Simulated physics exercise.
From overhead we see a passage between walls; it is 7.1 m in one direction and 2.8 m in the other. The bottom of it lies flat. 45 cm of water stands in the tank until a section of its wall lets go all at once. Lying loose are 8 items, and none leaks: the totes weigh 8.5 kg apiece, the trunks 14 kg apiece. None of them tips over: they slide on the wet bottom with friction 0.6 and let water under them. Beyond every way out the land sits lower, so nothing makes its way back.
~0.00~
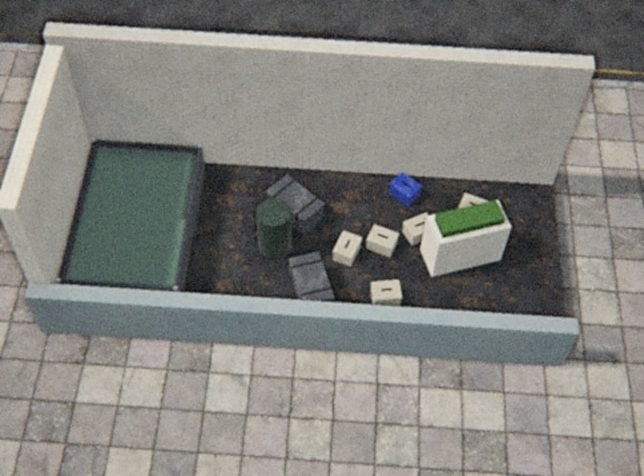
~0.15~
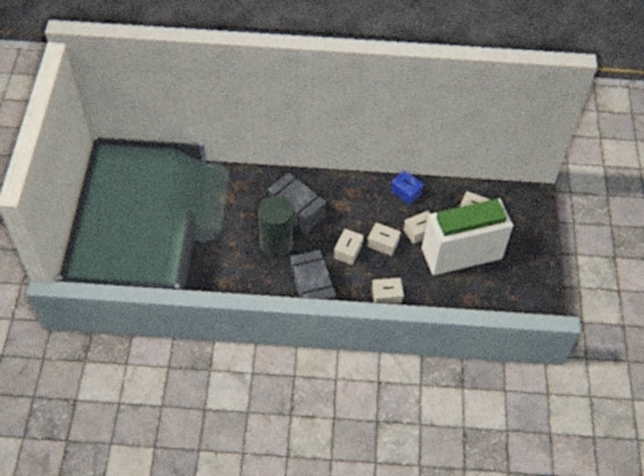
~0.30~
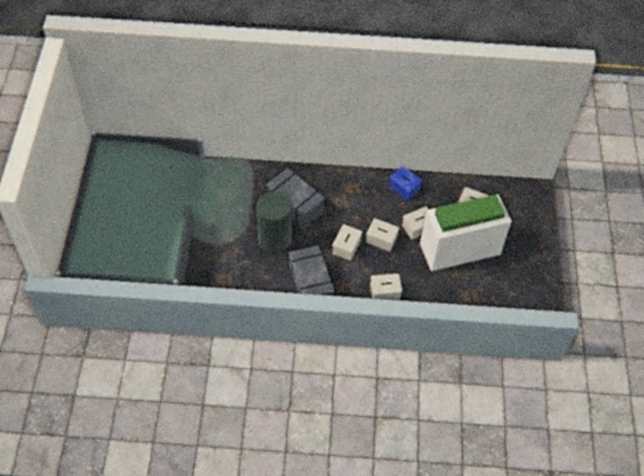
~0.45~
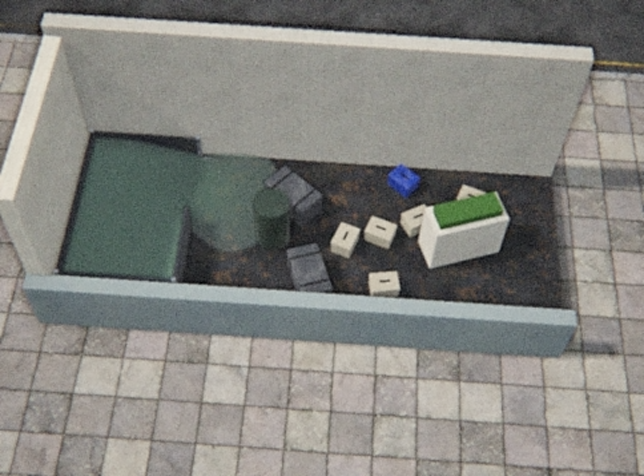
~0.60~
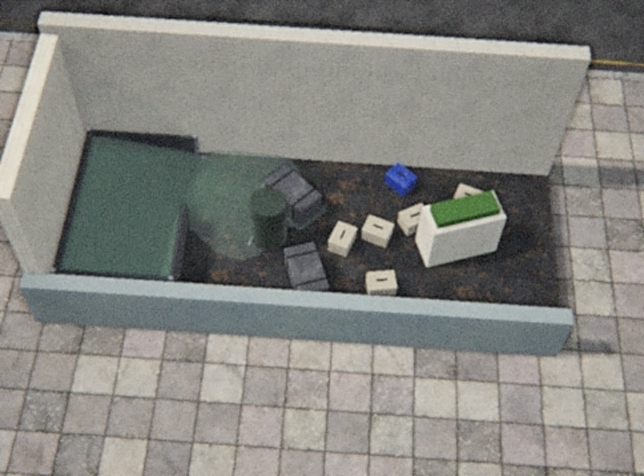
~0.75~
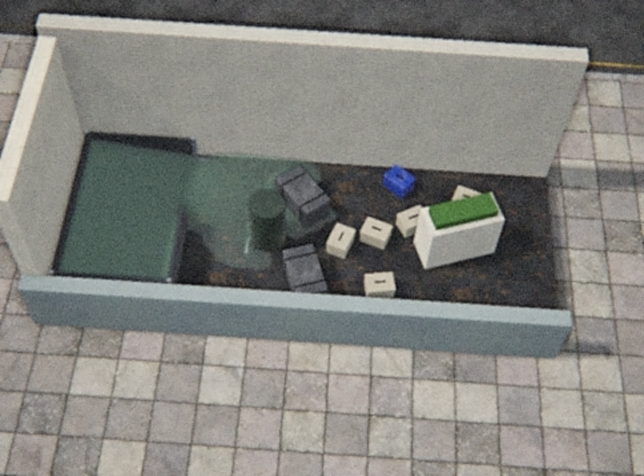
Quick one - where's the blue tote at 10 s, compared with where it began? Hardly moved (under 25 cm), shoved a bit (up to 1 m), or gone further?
That one is going to cover a big distance.
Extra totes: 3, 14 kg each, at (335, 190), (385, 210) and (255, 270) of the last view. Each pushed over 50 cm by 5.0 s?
Taking them in order, the first is above the mark, the second above the mark and the third below the mark.
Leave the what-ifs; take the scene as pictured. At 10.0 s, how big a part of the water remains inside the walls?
About 52 in a hundred parts of the water.
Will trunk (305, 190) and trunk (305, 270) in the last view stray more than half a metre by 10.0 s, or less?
The first one tops the mark and the second one falls shy.
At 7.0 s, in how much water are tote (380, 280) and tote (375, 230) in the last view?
First about 6 cm, second about 7 cm.
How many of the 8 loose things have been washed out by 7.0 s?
I make it 4.
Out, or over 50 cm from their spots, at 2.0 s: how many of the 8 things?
The number I get is 2.
After 2.0 s the blue tote is near (447, 190), 0.8 m from its start, aground; 0 of 8 are out; 1 afloat.
After 4.5 s the blue tote has gone out; 4 of 8 are out; 3 afloat.
After 7.0 s the blue tote has gone out; 4 of 8 are out; 2 afloat.
After 10.0 s the blue tote has gone out; 4 of 8 are out; 1 afloat.
